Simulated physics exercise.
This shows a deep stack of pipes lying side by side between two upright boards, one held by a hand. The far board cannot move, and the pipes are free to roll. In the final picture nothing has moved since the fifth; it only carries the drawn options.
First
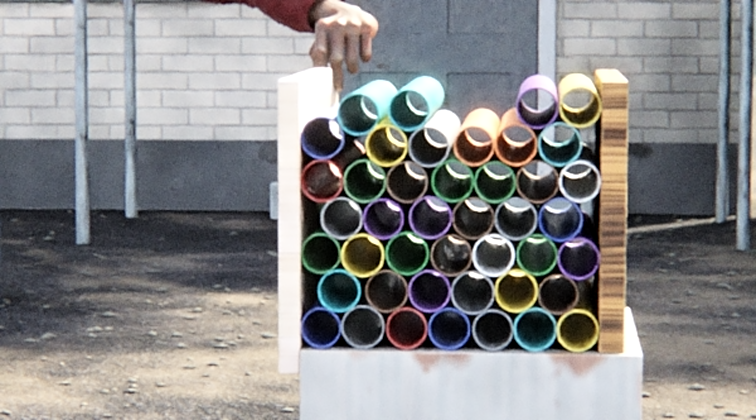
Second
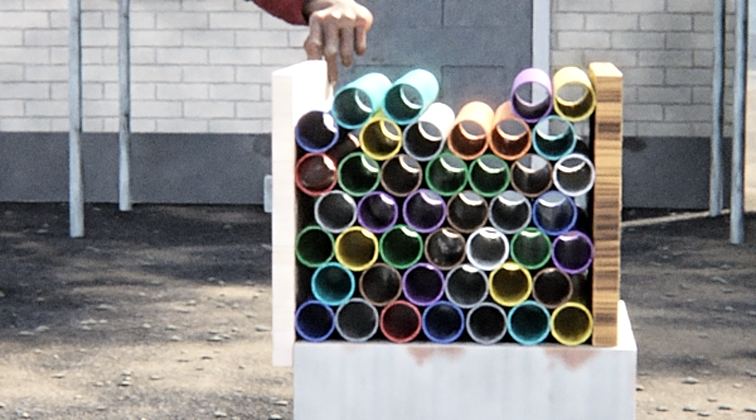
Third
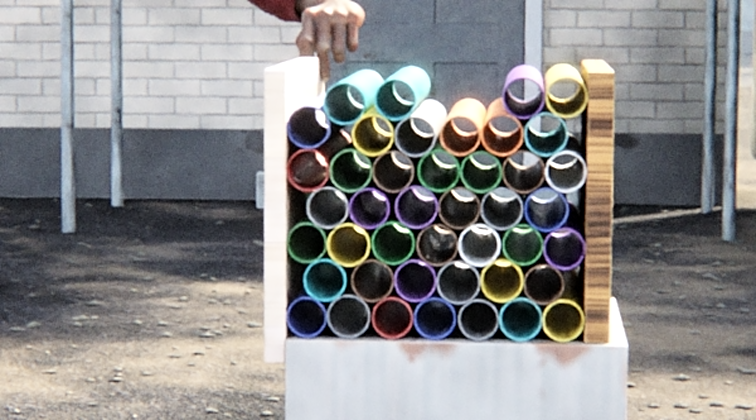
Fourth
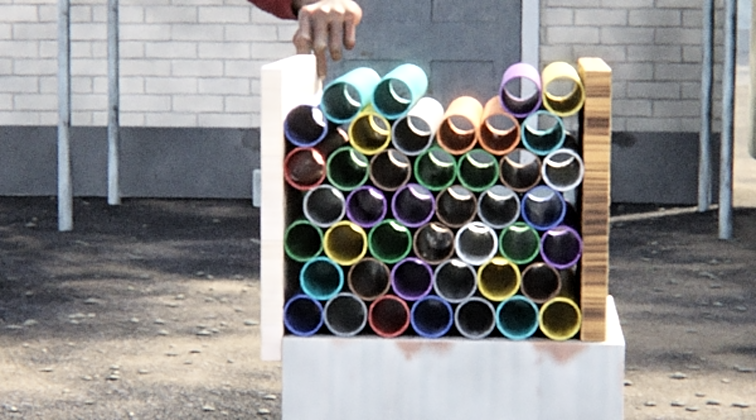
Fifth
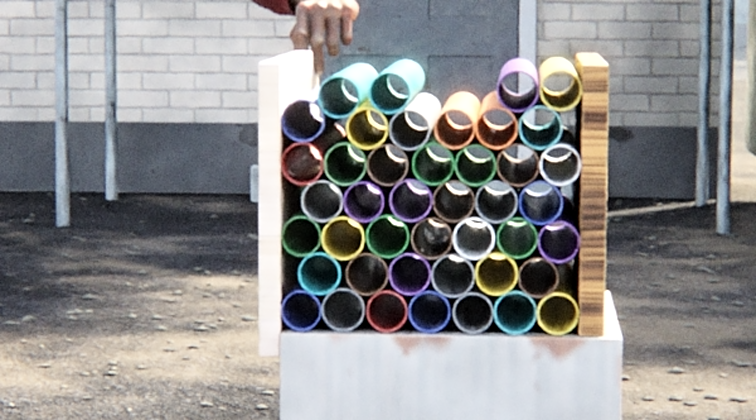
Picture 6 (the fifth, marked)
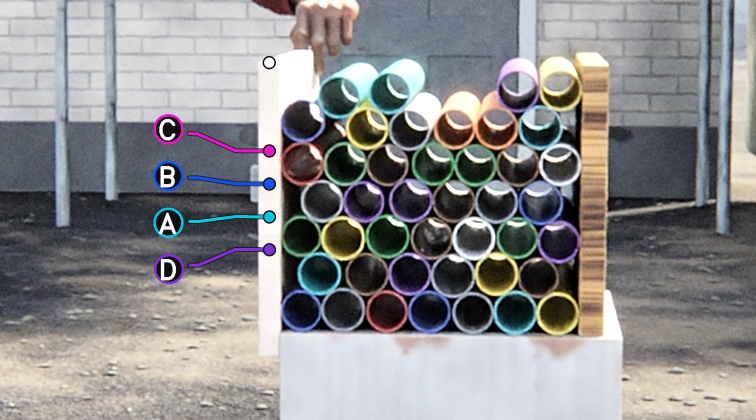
At first, colourful pipes lie stacked in rows between two upright boards on a pale block, with a hand resting at the top of the left board. The whole view then shifts slightly left and up, while the pipes, boards and hand keep their arrangement with no clear movement among them.
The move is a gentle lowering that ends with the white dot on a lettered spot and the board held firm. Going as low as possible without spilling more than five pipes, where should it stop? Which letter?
The lowest mark that will do is D.
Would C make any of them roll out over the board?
At C: Yes.
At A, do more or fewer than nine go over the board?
At A, fewer than nine.
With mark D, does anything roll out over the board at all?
Yes, at D.
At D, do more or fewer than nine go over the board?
Fewer than nine.
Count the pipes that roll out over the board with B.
At B the number is one.
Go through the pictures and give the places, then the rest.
In the first picture, a brown pipe (407, 182); a yellow pipe (386, 145); a turquoise pipe (358, 114).
In the second picture, a turquoise pipe (353, 107); side board (305, 201).
In the third picture, a blue pipe (307, 317); a turquoise pipe (520, 320).
In the fourth picture, a brown pipe (370, 279); a green pipe (520, 243).
In the fifth picture, a grey pipe (497, 202); a purple pipe (364, 202); a brown pipe (388, 165).
On the copy, A at (269, 217); B at (269, 184); C at (269, 151); D at (269, 250); the white dot at (269, 62).
On D. First, top of the board (281, 146).
Then, top of the board (281, 241).
Finally, top of the board (281, 249), three out over the board.
By contrast, A three out over the board; B one out over the board; C one out over the board.
